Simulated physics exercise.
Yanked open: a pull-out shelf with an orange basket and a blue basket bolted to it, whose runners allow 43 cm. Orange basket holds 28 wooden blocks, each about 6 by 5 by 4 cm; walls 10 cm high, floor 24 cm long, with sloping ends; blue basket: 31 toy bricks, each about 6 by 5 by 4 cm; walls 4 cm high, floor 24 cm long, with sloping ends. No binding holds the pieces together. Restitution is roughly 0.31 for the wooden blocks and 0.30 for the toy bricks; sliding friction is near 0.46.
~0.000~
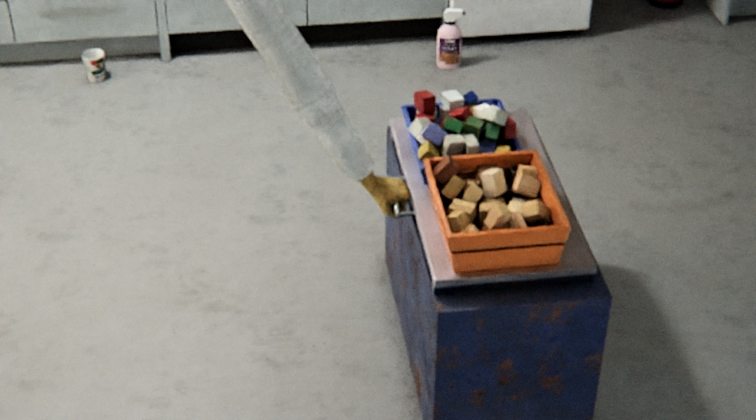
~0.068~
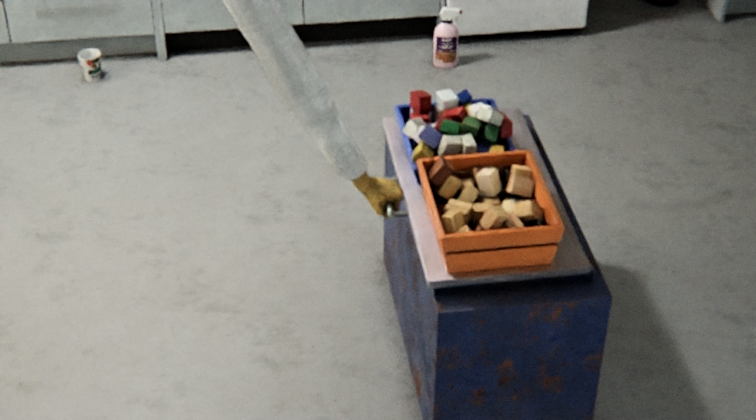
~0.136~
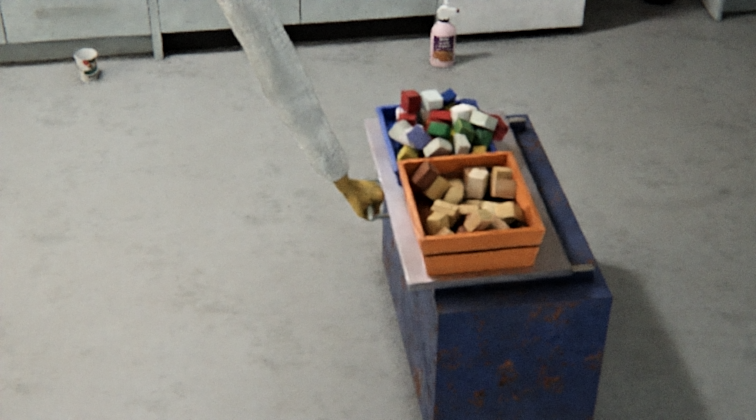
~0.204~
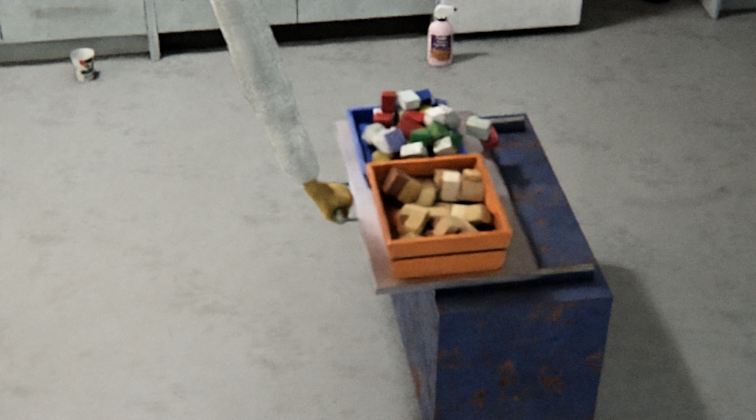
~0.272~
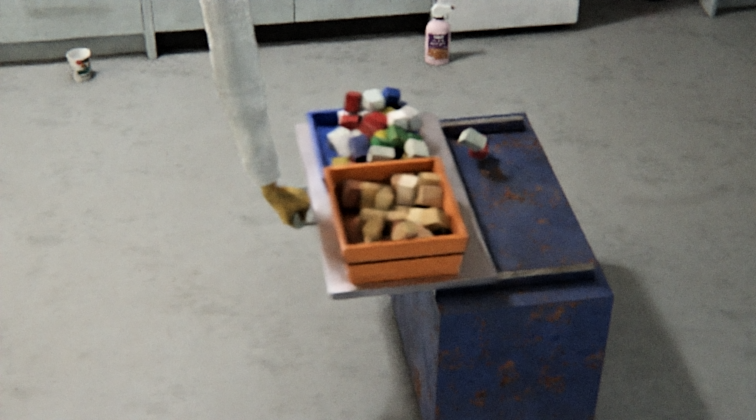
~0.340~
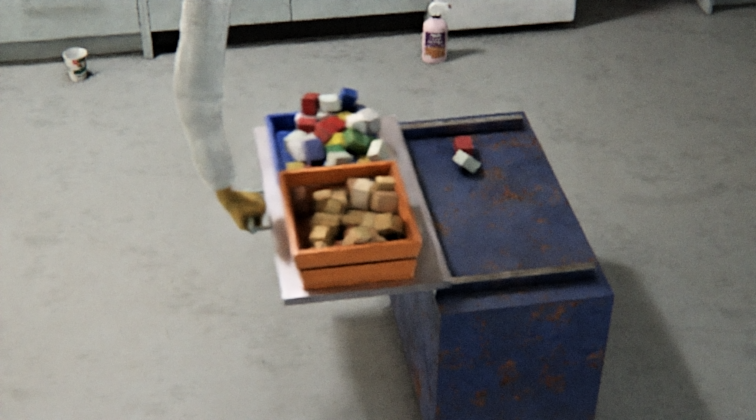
A gloved hand slides a tray with two baskets left off a blue cabinet top, leaving bricks behind.
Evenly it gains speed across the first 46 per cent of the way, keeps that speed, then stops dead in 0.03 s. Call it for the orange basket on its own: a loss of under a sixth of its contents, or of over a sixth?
Under a sixth.
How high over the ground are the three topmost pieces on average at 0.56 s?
I'd put it close to 72 cm.
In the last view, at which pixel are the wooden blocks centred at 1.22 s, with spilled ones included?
Centre: About (318, 233) px.
After 0.36 s, the runners reach their end.
After 0.44 s, the orange basket has all 28 and the blue basket is down by 4 of 31.
After 0.56 s, the orange basket has all 28 and the blue basket is down by 9 of 31.
After 0.78 s, the orange basket has all 28 and the blue basket is down by 10 of 31.
Outcome (at 1.22 s), the orange basket has all 28 and the blue basket is down by 10 of 31. Asked share, 0 of 28, 0 per cent.
